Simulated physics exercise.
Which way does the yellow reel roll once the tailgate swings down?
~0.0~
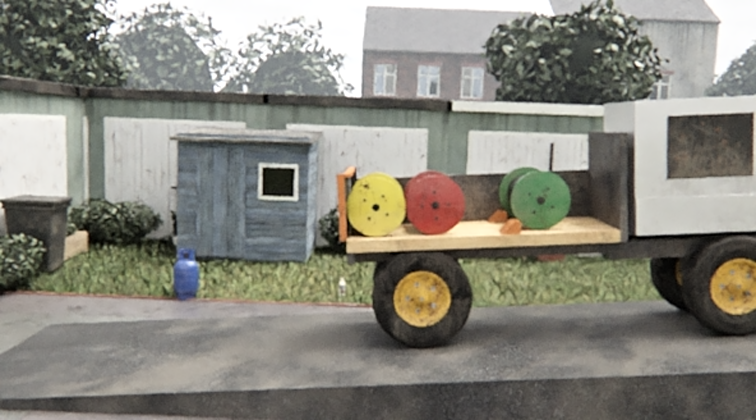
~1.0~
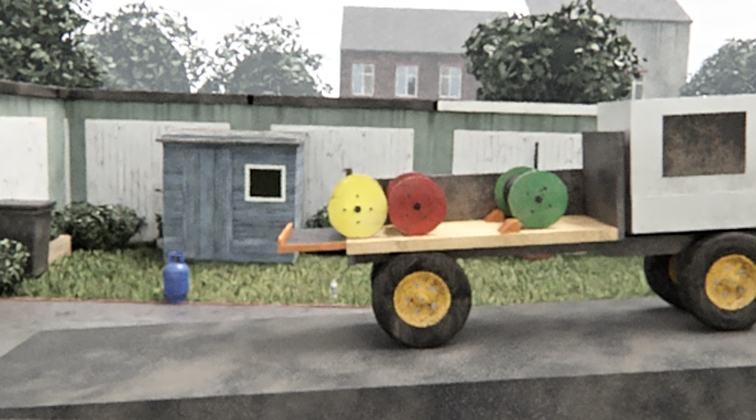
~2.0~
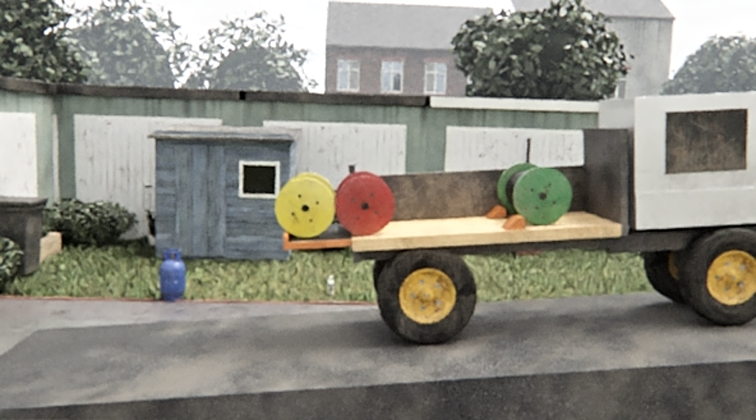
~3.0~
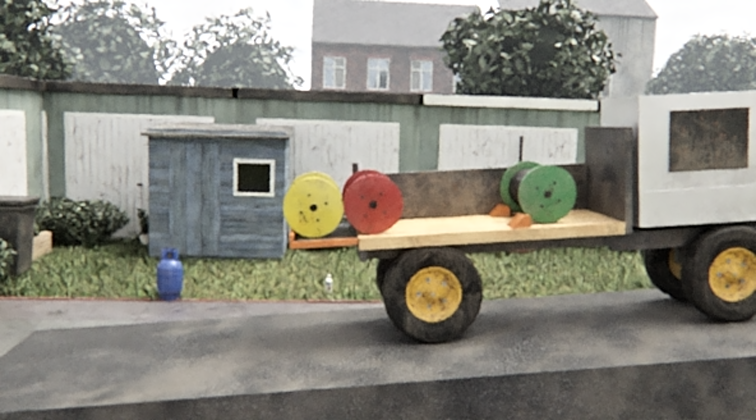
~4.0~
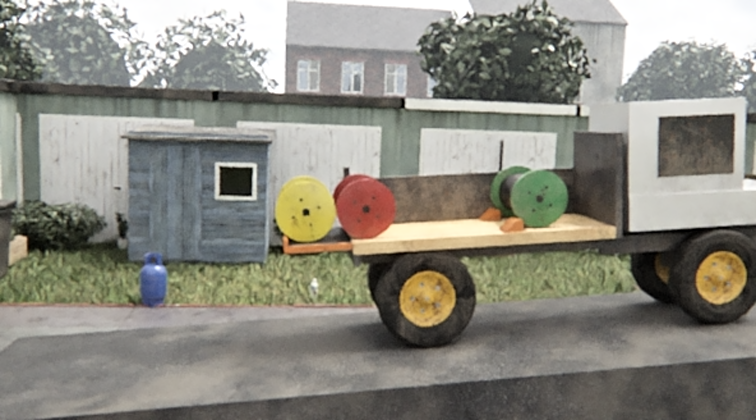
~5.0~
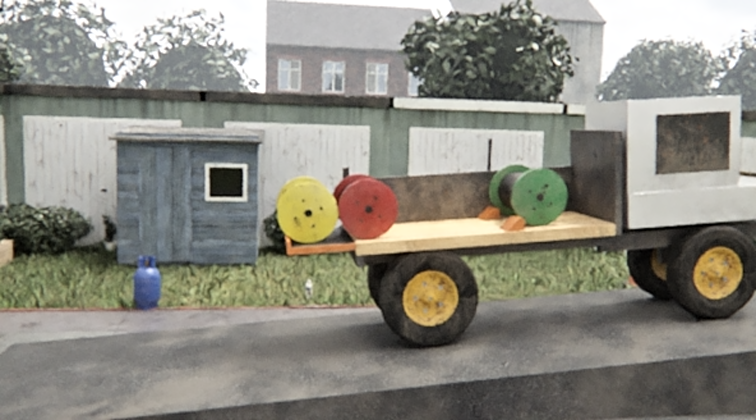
The yellow reel rolls to the left, off the truck bed and onto the lowered tailgate.
